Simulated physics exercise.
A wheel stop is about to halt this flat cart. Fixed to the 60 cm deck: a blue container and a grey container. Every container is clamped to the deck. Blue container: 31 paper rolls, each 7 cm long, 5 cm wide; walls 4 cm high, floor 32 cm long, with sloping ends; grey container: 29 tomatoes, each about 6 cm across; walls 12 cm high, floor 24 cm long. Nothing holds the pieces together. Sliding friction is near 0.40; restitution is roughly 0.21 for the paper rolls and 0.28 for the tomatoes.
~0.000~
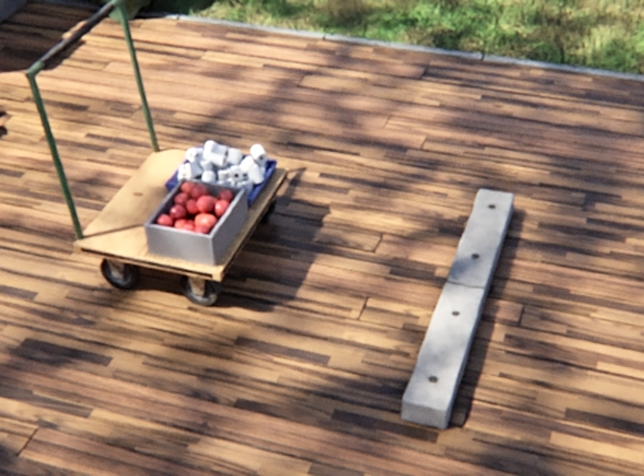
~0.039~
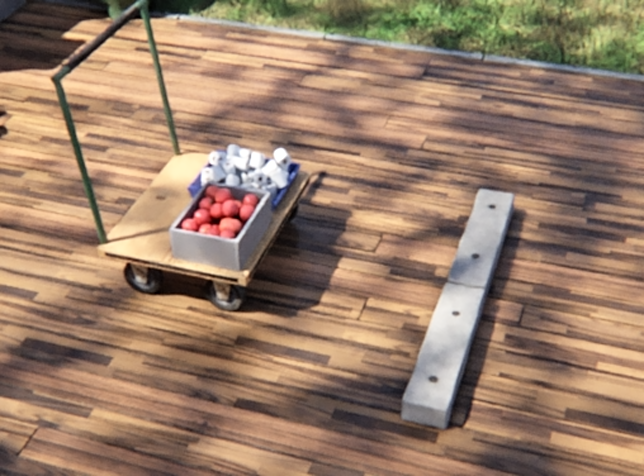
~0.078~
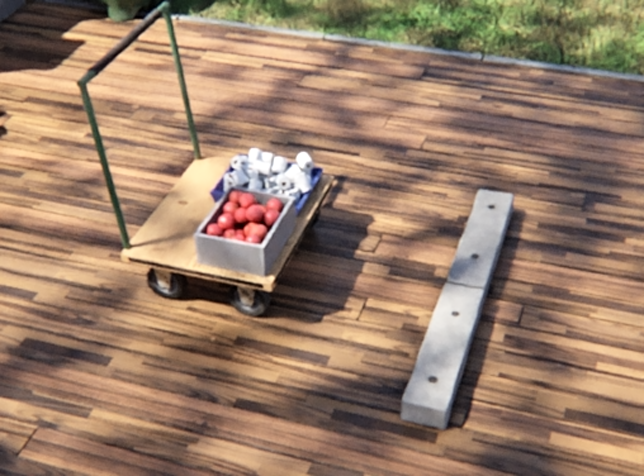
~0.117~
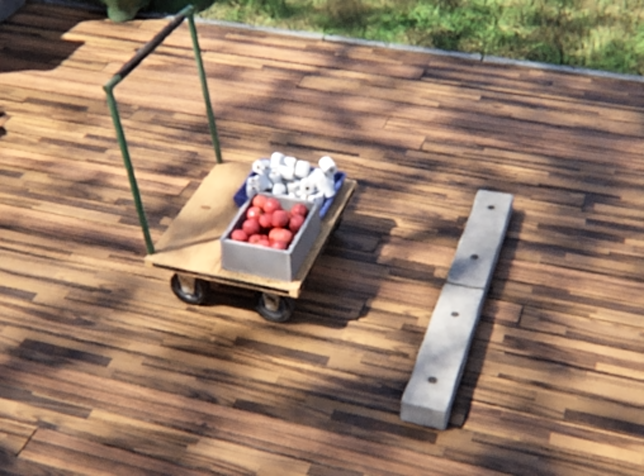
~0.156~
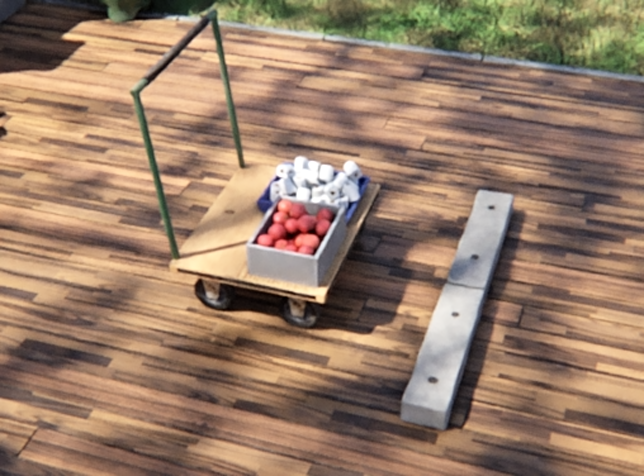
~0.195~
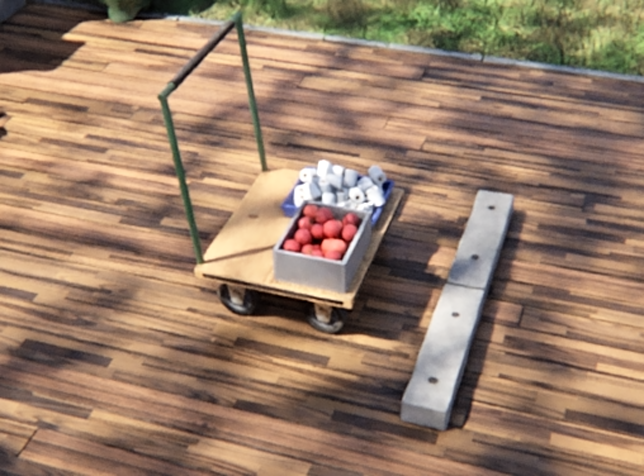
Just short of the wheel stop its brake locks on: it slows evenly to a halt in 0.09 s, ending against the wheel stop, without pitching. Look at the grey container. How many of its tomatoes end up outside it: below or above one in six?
It sheds fewer than one in six of them.
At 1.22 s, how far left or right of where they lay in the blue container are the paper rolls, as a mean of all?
Some 34 cm rightwards.
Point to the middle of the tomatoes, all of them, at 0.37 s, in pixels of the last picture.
Around (410, 258).
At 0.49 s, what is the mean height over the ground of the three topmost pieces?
About 38 cm.
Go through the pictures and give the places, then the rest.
In the first frame (each is followed by its nearest rim corner in this view), grey container, (209, 236); blue container, (250, 198); 80 cm short of the stop; none out.
In the second frame, grey container, (235, 241); blue container, (274, 202); 70 cm short of the stop.
In the third frame, grey container, (261, 246); blue container, (298, 206); 60 cm short of the stop.
In the fourth frame, grey container, (287, 252); blue container, (322, 211); 50 cm short of the stop.
In the fifth frame, grey container, (314, 257); blue container, (347, 216); 40 cm short of the stop.
In the sixth frame, grey container, (342, 263); blue container, (372, 221); 30 cm short of the stop; none out.
After 0.27 s, the brake bites.
After 0.37 s, blue container 29 in, 2 out and grey container 29 in, 0 out.
After 0.49 s, blue container 19 in, 12 out and grey container 27 in, 2 out.
After 0.72 s, blue container 16 in, 15 out and grey container 27 in, 2 out.
Outcome (at 1.22 s), blue container 16 in, 15 out and grey container 27 in, 2 out. Asked share, 2 of 29, 7 per cent.
